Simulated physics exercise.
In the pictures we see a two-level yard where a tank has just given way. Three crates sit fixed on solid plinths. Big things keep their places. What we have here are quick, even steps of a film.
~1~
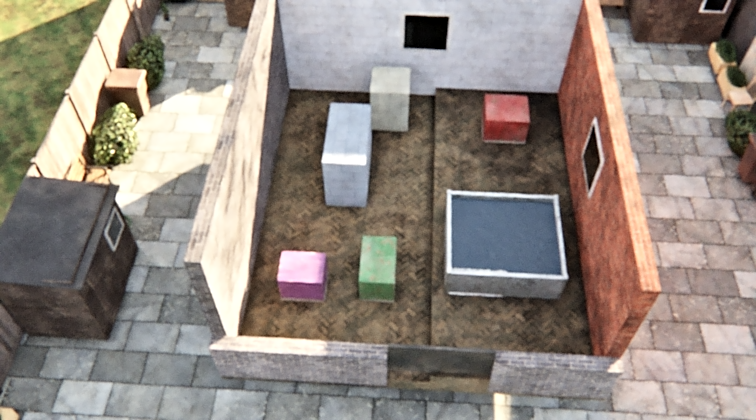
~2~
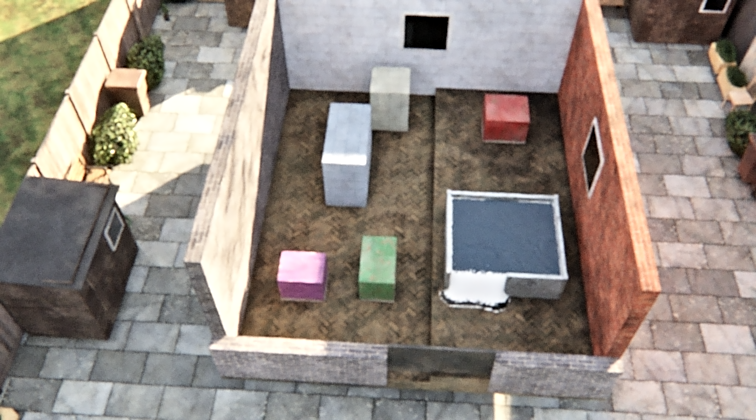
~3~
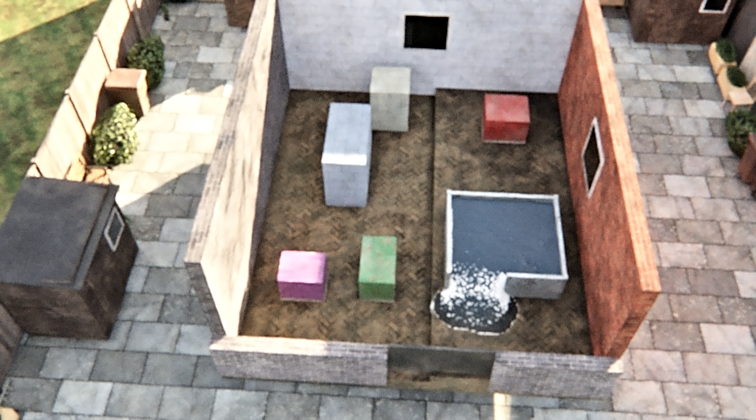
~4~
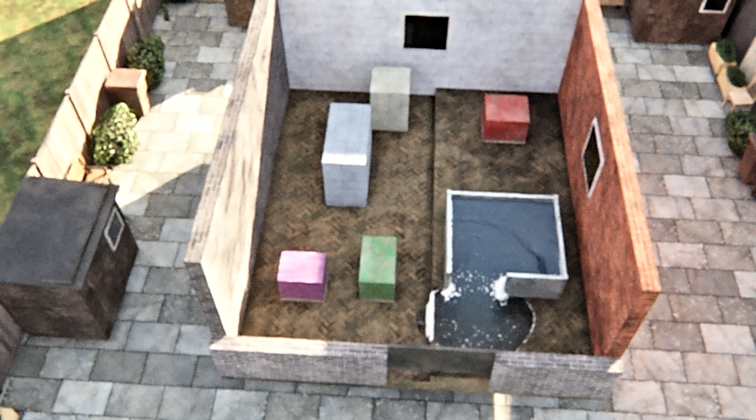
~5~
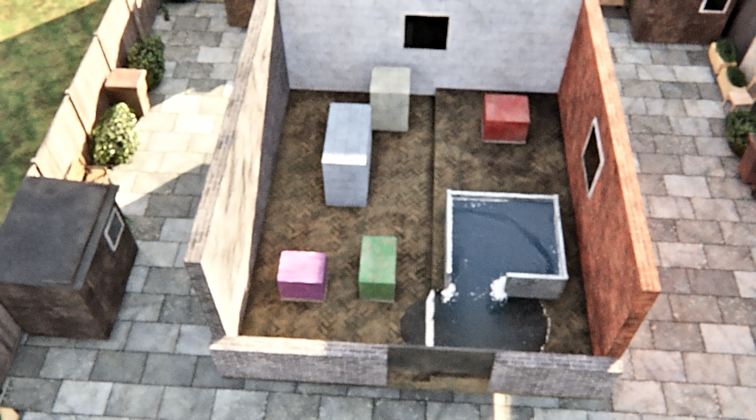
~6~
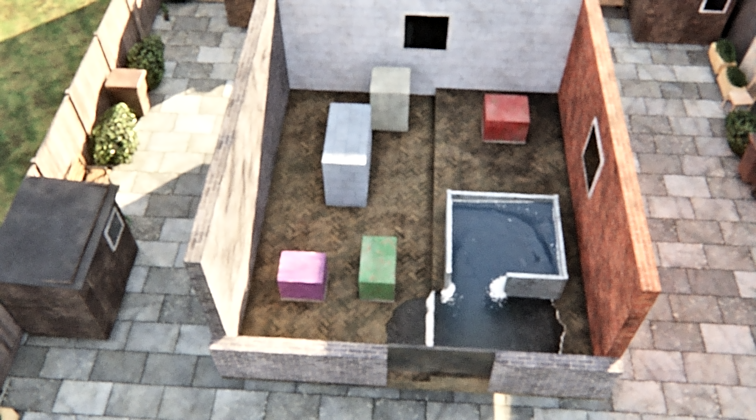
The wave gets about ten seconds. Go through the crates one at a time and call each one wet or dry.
The purple crate is wet. The red crate is wet. The green crate is wet.
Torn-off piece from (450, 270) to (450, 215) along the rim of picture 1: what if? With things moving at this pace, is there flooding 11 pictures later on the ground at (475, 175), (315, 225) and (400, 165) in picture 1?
So it's nothing at the first, liquid at the second and liquid at the third.
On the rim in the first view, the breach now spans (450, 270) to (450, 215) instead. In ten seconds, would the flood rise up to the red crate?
In my view the red crate is never reached.
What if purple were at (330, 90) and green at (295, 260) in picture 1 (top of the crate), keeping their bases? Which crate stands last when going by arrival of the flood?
The one in purple comes last.
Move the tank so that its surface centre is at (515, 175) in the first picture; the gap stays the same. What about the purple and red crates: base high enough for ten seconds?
As I see it, the purple crate gets swamped and the red crate is never reached.
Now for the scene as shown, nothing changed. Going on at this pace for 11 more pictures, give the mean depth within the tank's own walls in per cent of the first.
52 percent or thereabouts.
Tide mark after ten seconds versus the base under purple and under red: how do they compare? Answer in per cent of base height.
Respectively 280 % and 160 %.
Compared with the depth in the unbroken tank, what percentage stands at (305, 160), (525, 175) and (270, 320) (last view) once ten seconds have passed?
In turn 6, 2 and 16 in a hundred.
A moment on, water covers 15 % of the floor; the purple crate not reached, the red crate not reached, the green crate water round its plinth.
Next, water covers 25 % of the floor; the purple crate water round its plinth, the red crate not reached, the green crate water round its plinth.
Then, water covers 40 % of the floor; the purple crate water round its plinth, the red crate not reached, the green crate water round its plinth.
Later, water covers 70 % of the floor; the purple crate water round its plinth, the red crate water round its plinth, the green crate water round its plinth.
In the end, water covers 90 % of the floor; the purple crate was topped, the red crate was topped, the green crate was topped.
